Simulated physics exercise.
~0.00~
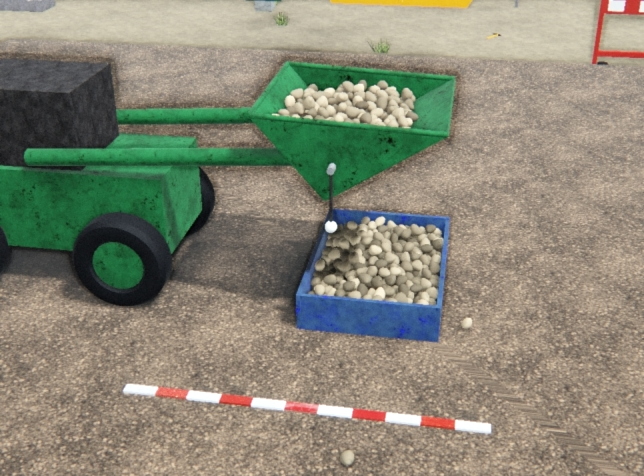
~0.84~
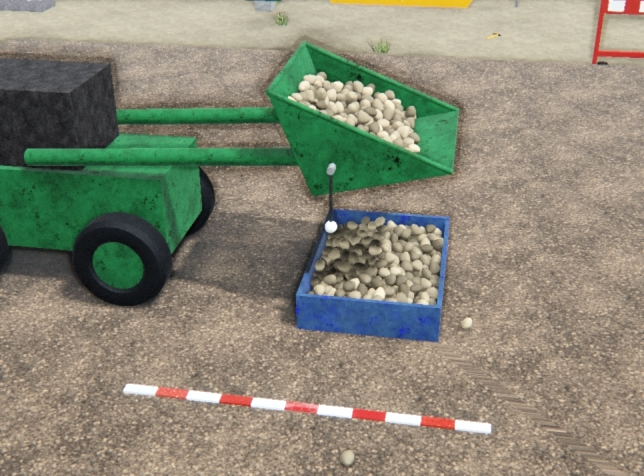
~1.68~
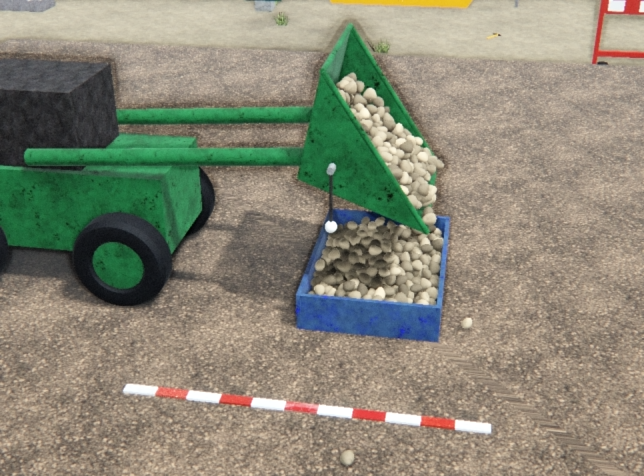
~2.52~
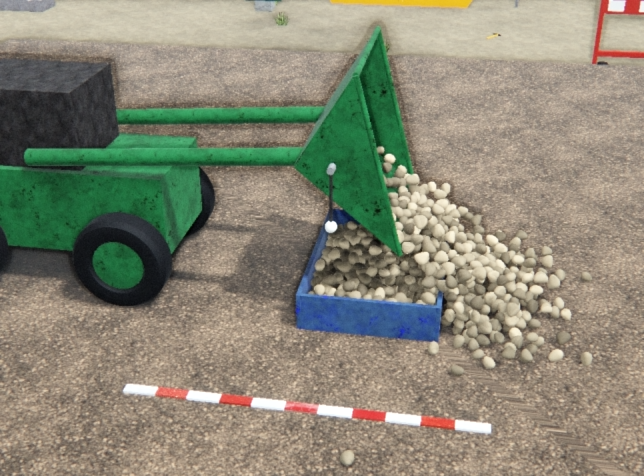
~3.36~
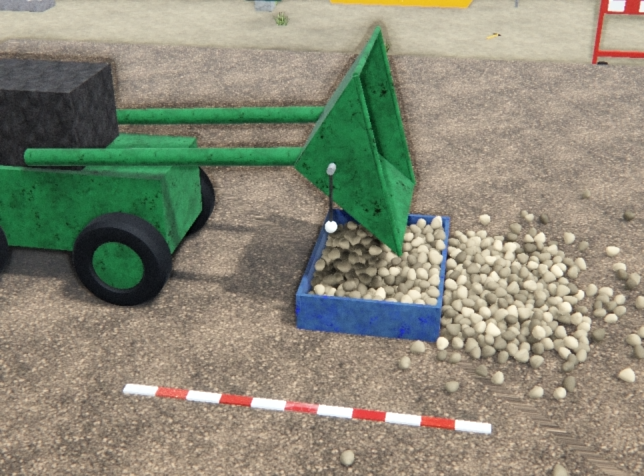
On bare ground, a green bucket tips pale stones, most spilling beyond the blue bin.
